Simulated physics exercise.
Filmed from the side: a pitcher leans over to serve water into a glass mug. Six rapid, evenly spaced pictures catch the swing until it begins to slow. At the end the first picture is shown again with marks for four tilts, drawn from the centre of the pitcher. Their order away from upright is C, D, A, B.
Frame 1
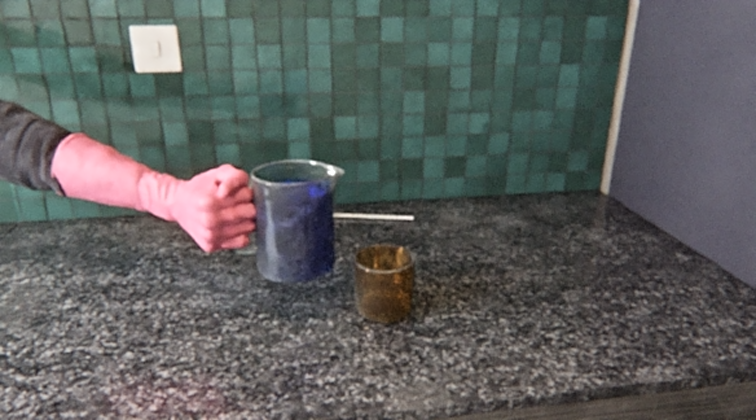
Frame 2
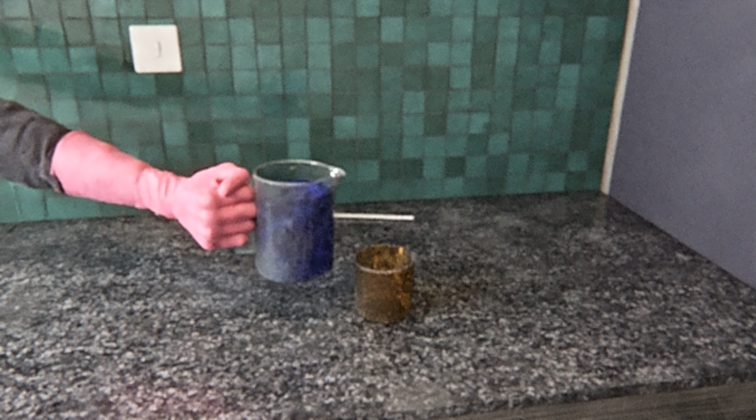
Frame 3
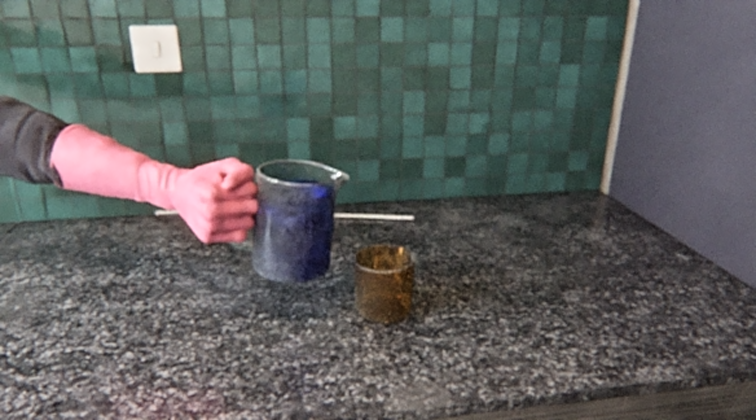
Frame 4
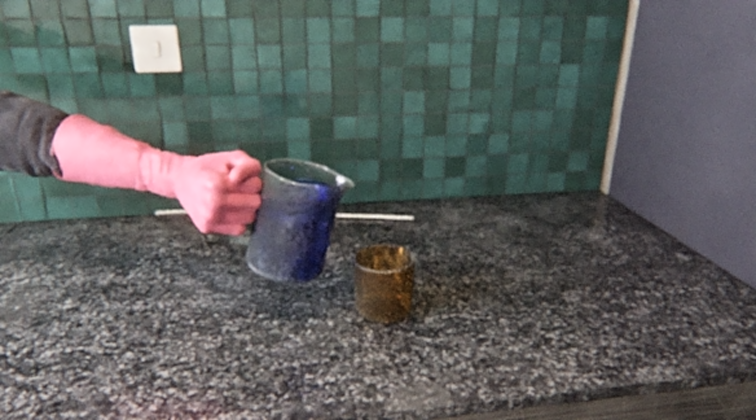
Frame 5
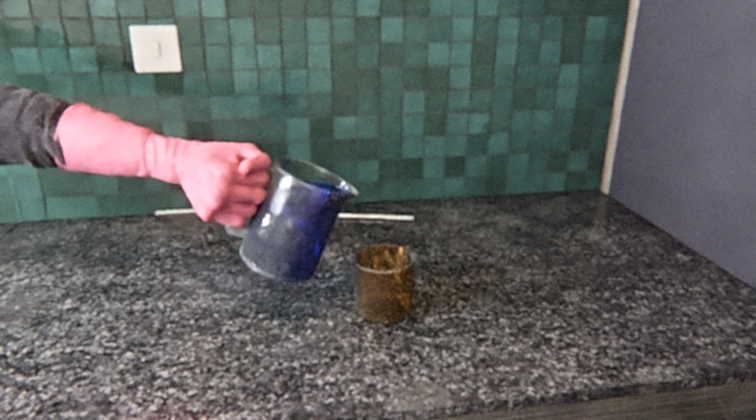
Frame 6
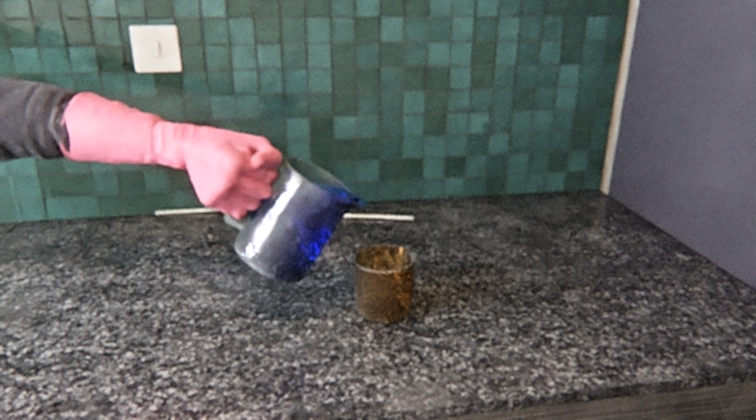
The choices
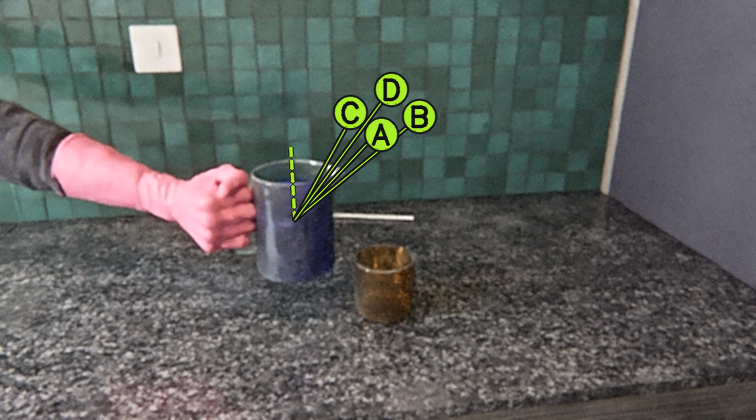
A pink-gloved hand held a clear pitcher of blue liquid upright beside a small amber glass on a speckled counter, then tilted it gradually to the right until the liquid reached over its lip.
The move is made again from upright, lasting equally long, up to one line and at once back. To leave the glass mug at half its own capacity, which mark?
B beats the others.
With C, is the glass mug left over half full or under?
Under.
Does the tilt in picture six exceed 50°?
No, it does not.
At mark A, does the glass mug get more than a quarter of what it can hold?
Yes, it does.
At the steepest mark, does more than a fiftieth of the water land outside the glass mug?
No, it does not.
On the marked copy, A at (366, 144); B at (406, 127); C at (345, 129); D at (381, 102).
With A, the glass mug ends with about 32 % of what it can hold.
With B, the glass mug ends with about 48 % of what it can hold.
With C, the glass mug ends with about 7 % of what it can hold.
With D, the glass mug ends with about 18 % of what it can hold.
